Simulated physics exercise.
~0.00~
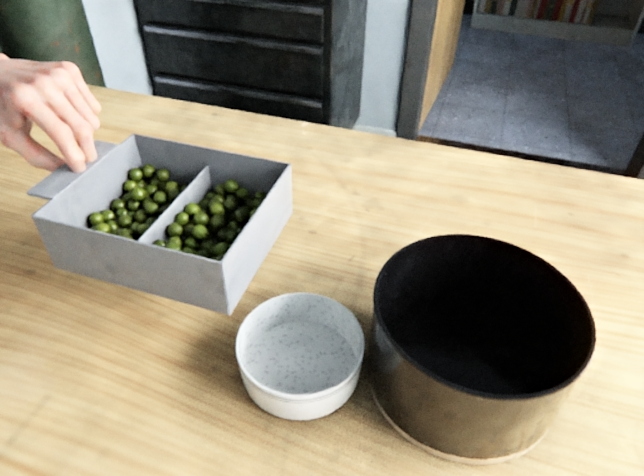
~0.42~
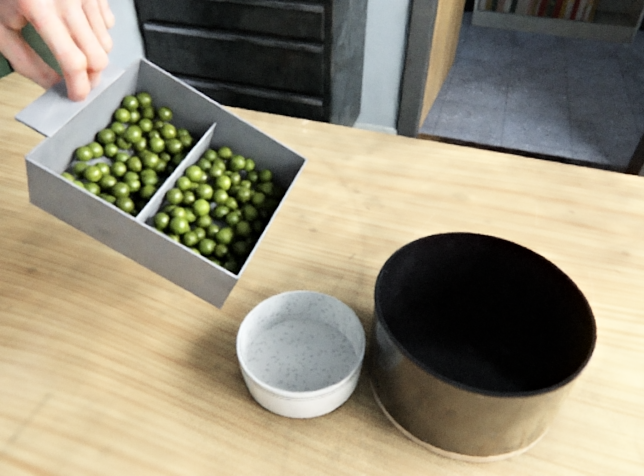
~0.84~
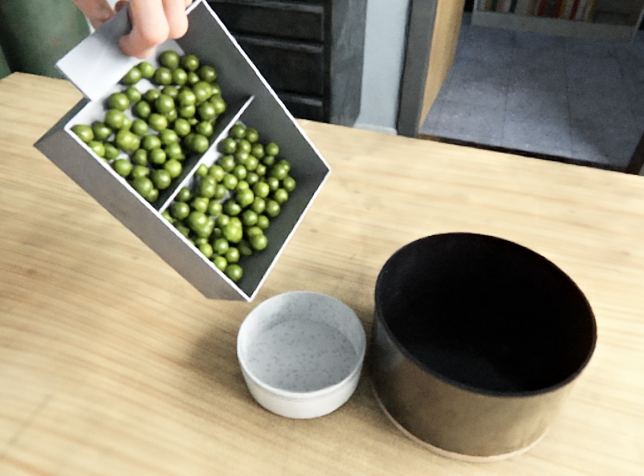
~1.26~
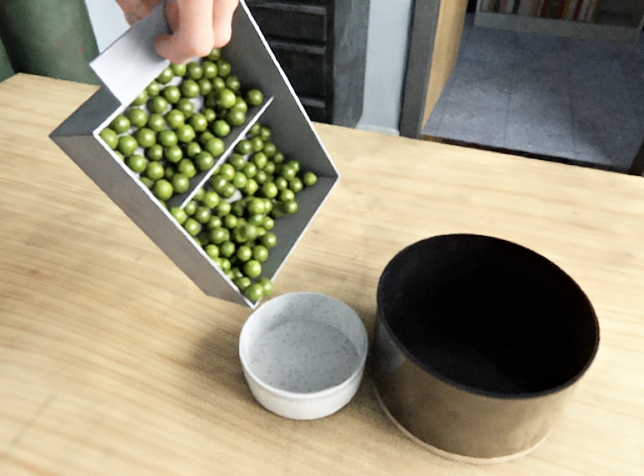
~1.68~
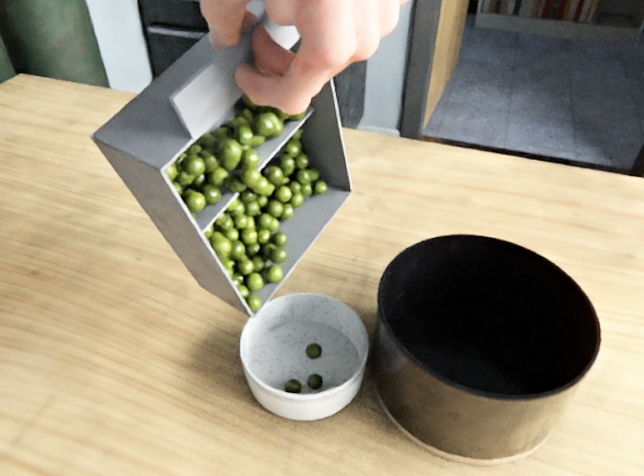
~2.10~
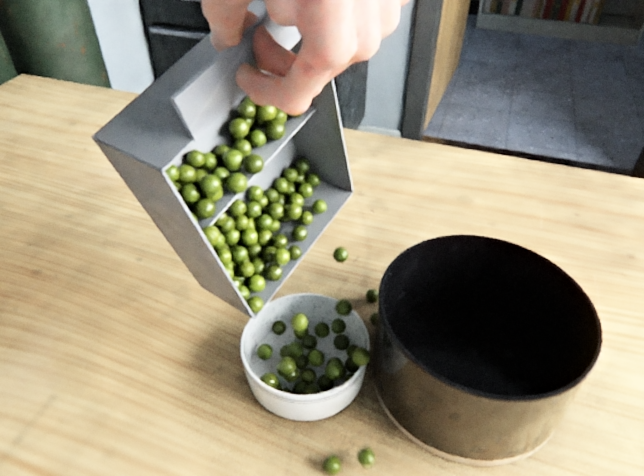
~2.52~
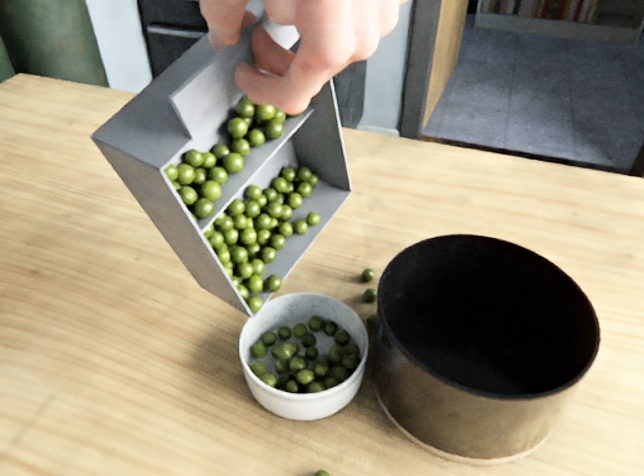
A hand tilts a gray box of green olives, spilling some into a white dish.
